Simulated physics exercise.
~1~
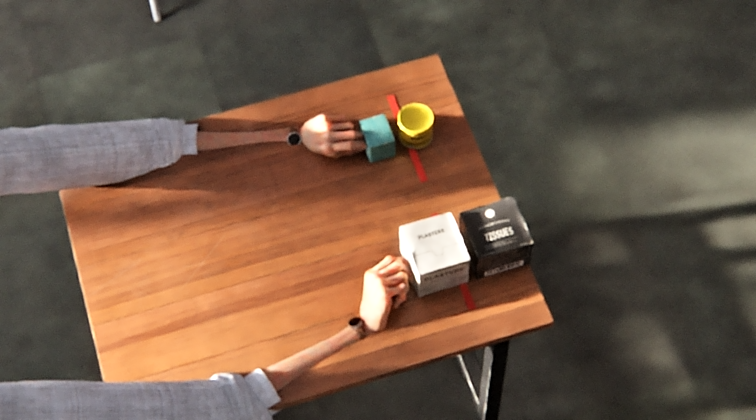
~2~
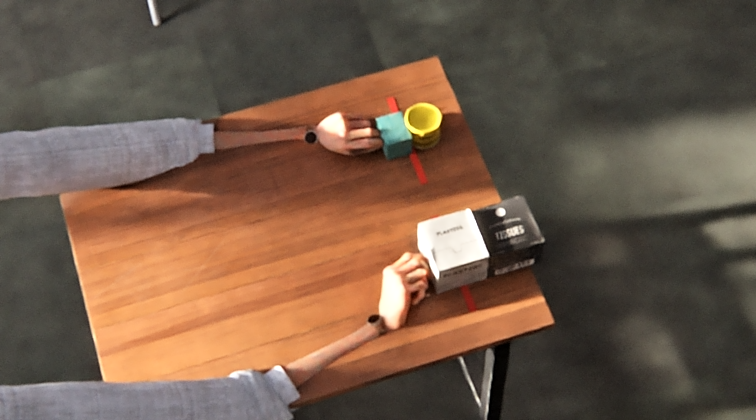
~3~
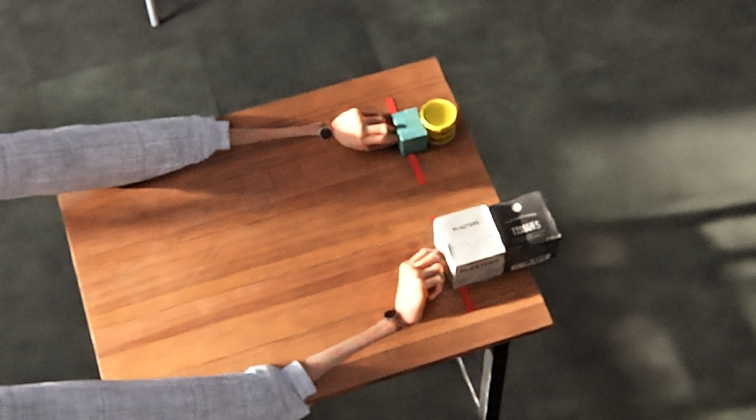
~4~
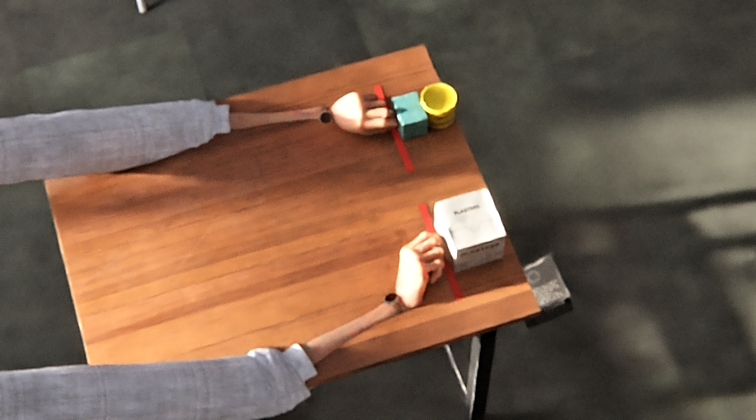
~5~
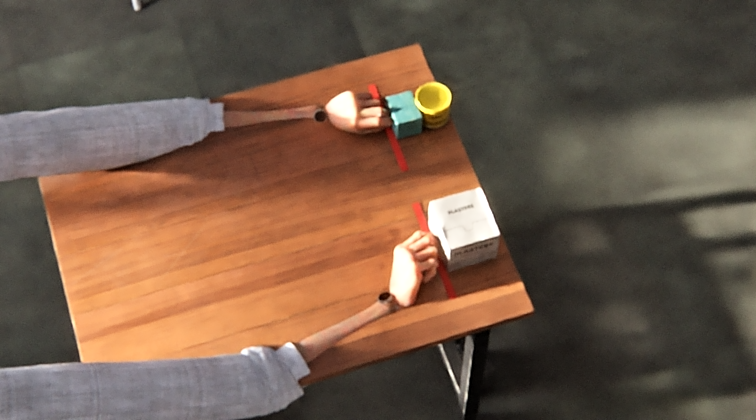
On a wooden table, two hands pushing boxes and a yellow tin rightward, the black box toppling off while the tin stays.
